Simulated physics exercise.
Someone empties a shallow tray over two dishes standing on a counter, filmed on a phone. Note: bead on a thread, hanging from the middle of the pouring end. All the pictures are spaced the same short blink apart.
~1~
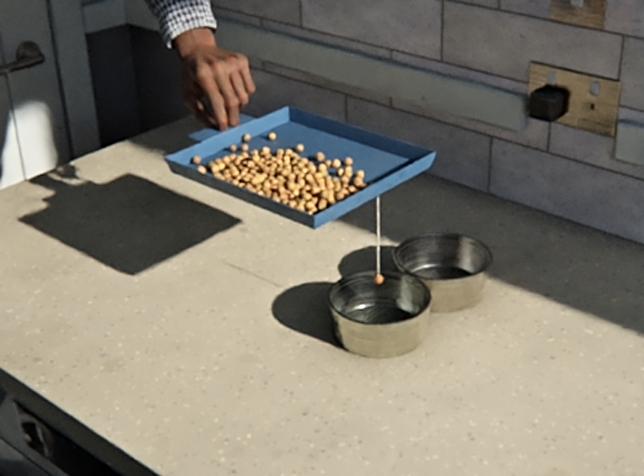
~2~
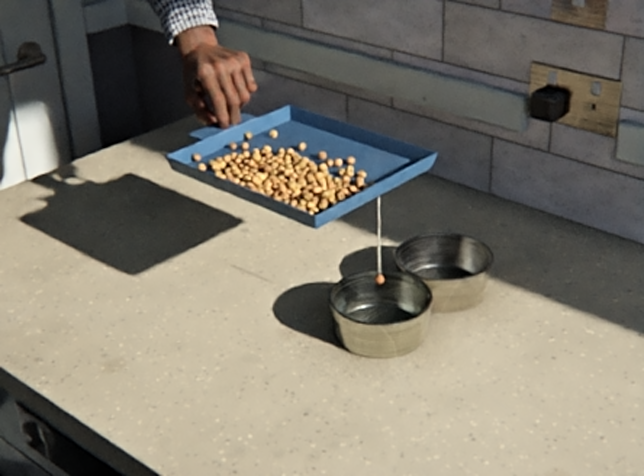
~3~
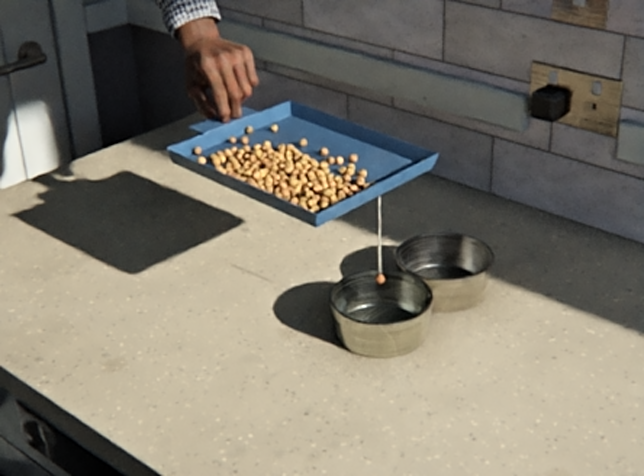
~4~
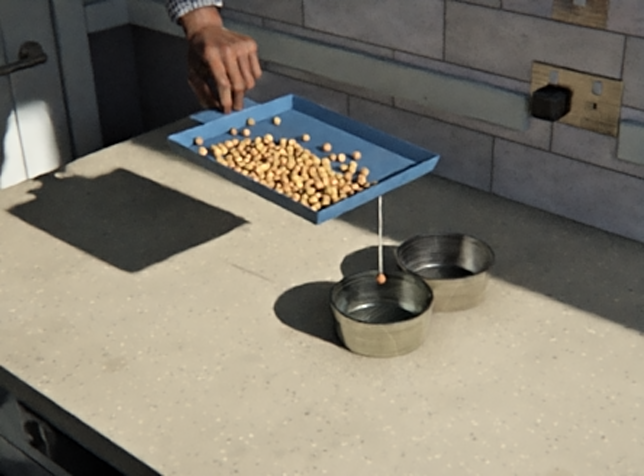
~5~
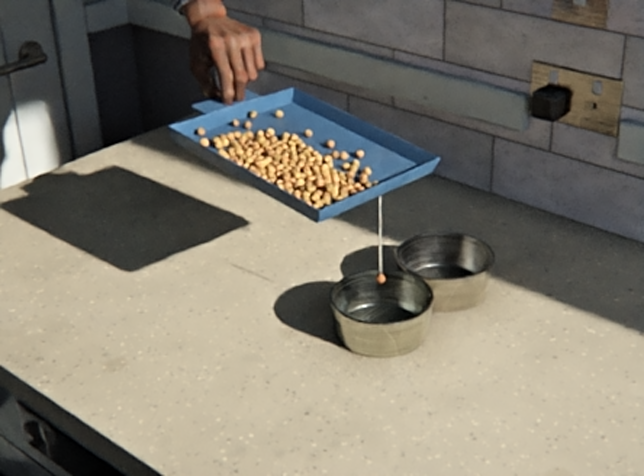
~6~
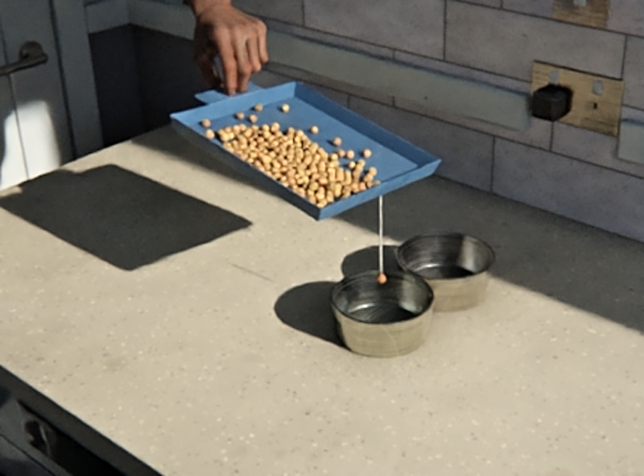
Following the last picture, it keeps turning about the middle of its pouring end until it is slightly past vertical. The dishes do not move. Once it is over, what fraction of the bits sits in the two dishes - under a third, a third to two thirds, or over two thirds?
The dishes hold over two thirds of the bits.
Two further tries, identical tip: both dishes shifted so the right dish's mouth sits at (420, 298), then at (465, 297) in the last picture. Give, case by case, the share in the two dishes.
You'd get 20 in a hundred first and 20 in a hundred after that.
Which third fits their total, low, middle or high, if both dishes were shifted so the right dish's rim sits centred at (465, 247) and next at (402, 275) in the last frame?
Run 1 - over two thirds; run 2 - between a third and two thirds.
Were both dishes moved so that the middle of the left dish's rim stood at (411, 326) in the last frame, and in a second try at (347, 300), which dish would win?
On the first try it would be the one on the right, and on the second the one on the right.
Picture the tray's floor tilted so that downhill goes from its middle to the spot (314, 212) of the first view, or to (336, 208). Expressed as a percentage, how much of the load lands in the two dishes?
Around 0 percent for the first aim and around 10 percent for the second.
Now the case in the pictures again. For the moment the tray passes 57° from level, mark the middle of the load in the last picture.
Around (395, 168).
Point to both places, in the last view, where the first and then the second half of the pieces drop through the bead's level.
Early half: (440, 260); late half: (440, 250).
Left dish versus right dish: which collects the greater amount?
The right-hand one.
Soon, tray tipped steeply; most on the tray; a stray few in the left dish; a stray few in the right dish; a stray few outside both; a small part in the air.
A while on, tray tipped right over; a stray few on the tray; a small part in the left dish; most in the right dish; a small part outside both; a stray few in the air.
Towards the end, tray tipped past a quarter turn; a small part in the left dish; most in the right dish; a small part outside both.
Finally, tray tipped past a quarter turn; a small part in the left dish; most in the right dish; a small part outside both.
